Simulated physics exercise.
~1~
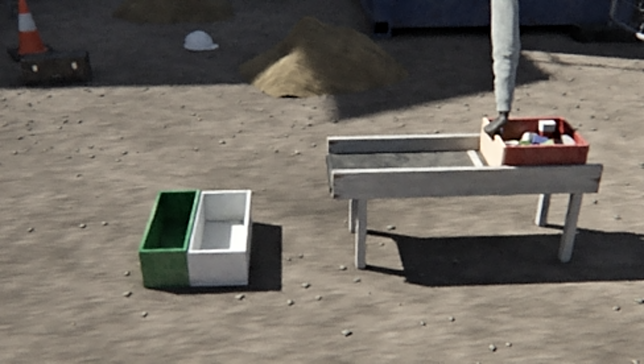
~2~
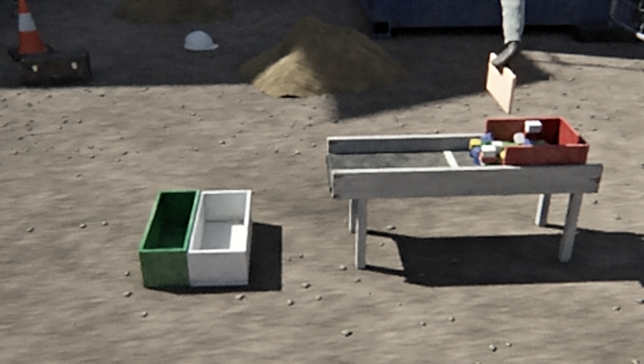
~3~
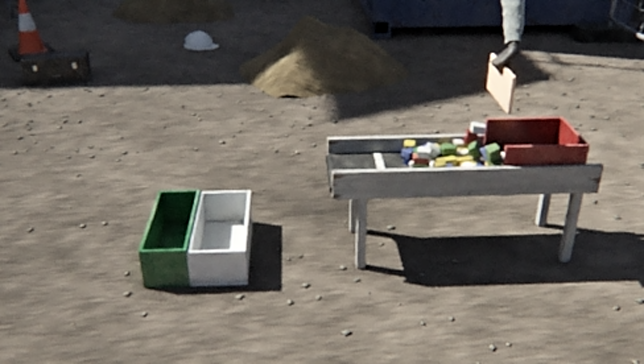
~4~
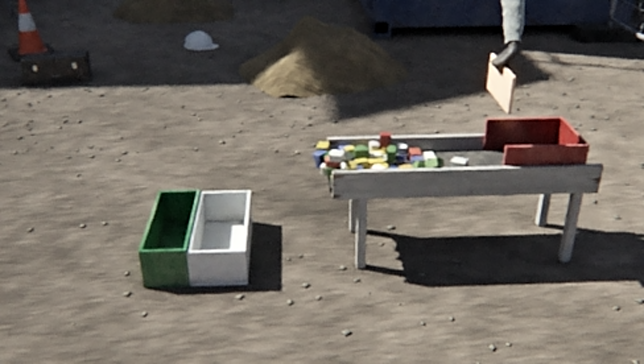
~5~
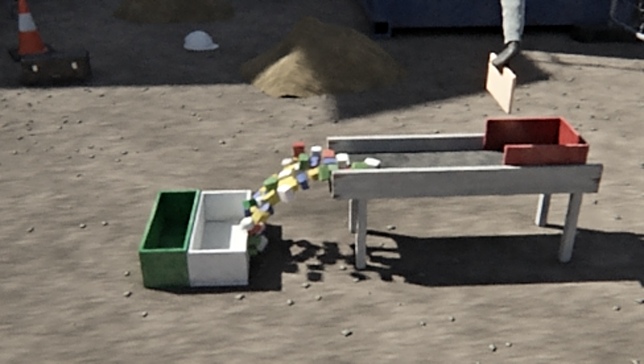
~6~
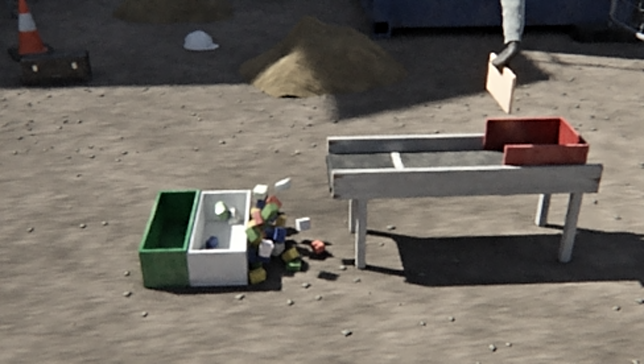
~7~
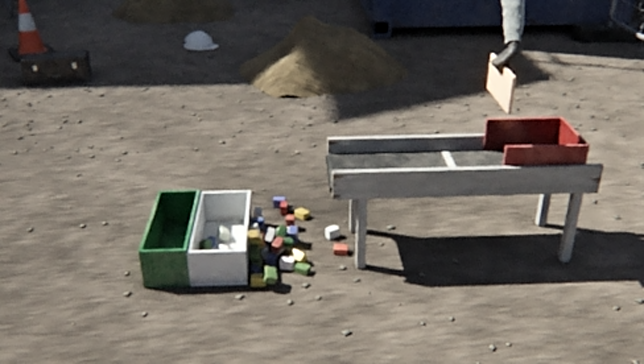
A gray arm lifted a panel from the side of a red pen, and colorful toy bricks rode a belt leftward and spilled off its end, a few landing in the white tub, most piling on the ground beside it, and none reaching the green box.
